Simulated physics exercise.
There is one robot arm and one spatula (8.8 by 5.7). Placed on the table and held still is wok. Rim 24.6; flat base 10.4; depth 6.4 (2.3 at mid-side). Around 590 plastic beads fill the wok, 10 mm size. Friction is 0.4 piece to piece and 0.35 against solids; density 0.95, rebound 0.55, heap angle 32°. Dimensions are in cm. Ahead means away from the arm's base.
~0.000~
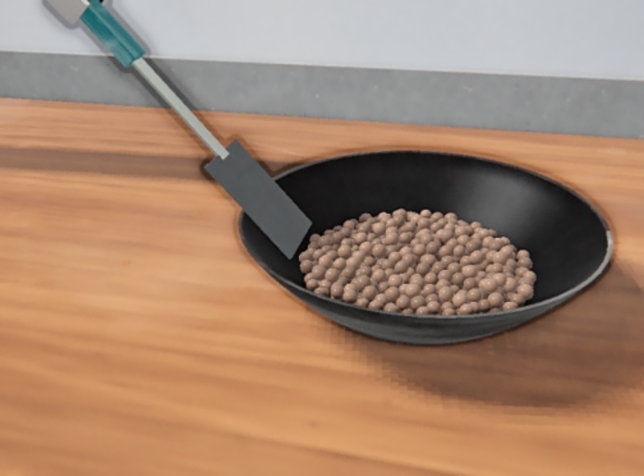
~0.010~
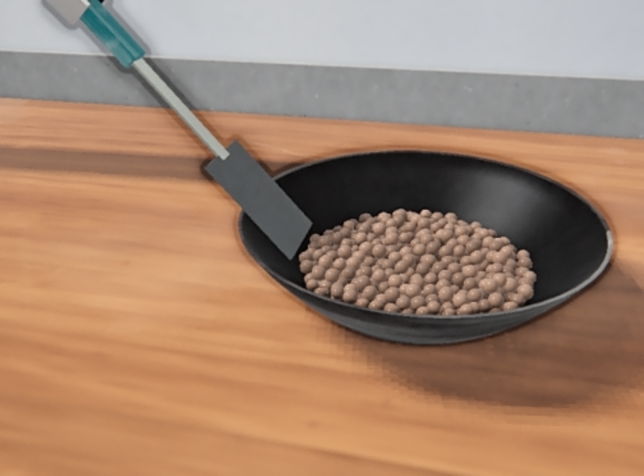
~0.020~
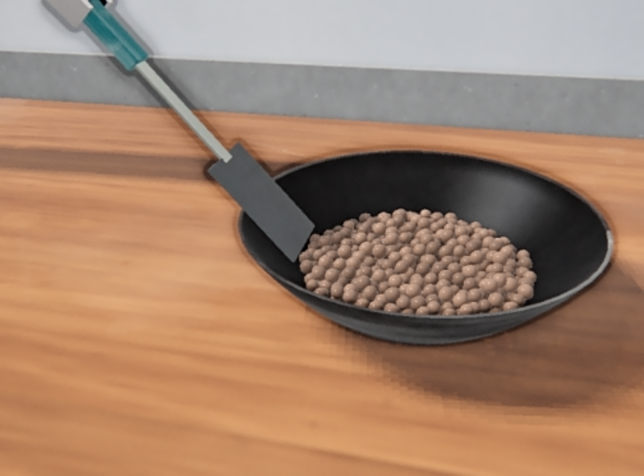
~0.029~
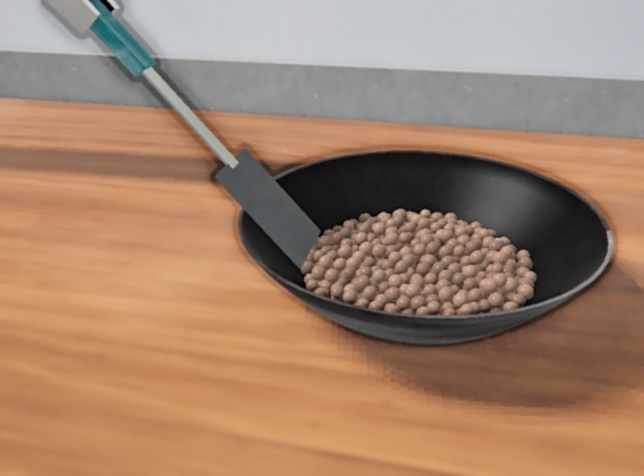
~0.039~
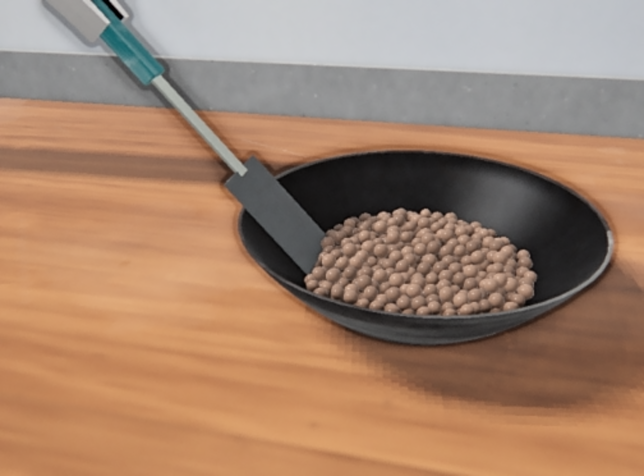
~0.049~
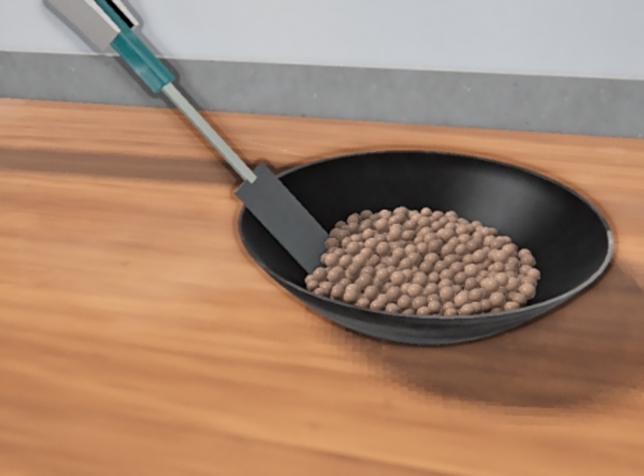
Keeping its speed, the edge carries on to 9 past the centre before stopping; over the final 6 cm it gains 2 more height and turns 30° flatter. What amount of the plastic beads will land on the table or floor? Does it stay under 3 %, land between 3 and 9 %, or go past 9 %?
It goes past 9 %.
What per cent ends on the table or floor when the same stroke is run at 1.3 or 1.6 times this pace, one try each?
Around 25 per cent, then around 35 per cent, would end on the table or floor.
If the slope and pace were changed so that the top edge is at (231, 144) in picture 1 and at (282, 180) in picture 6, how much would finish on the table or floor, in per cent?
Around 35 per cent finishes on the table or floor.
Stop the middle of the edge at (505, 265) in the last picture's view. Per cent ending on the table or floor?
I'd put it near 0 per cent.
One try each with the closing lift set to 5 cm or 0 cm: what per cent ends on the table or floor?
Result, in order: Approx. 20 % and 15 %.
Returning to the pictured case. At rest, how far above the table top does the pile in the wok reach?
Near 6.5 centimetres high.
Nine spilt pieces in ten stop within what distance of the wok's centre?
Distance: Approx. 40 cm.
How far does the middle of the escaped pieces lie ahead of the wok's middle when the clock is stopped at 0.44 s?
I reckon roughly 18 centimetres.
After 0.13 s, sloping 48°, highest piece 5 above the table; 593 in the wok.
After 0.21 s, sloping 39°, highest piece 6 above the table; 593 in the wok.
After 0.44 s, sloping 18°, highest piece 7 above the table; 462 in the wok, 84 on the table or floor, 47 on the blade or in flight.
After 1.49 s, sloping 18°, highest piece 7 above the table; 462 in the wok, 131 on the table or floor.
At rest, 462 in the wok, 131 on the table or floor. That is 22 % on the table or floor.
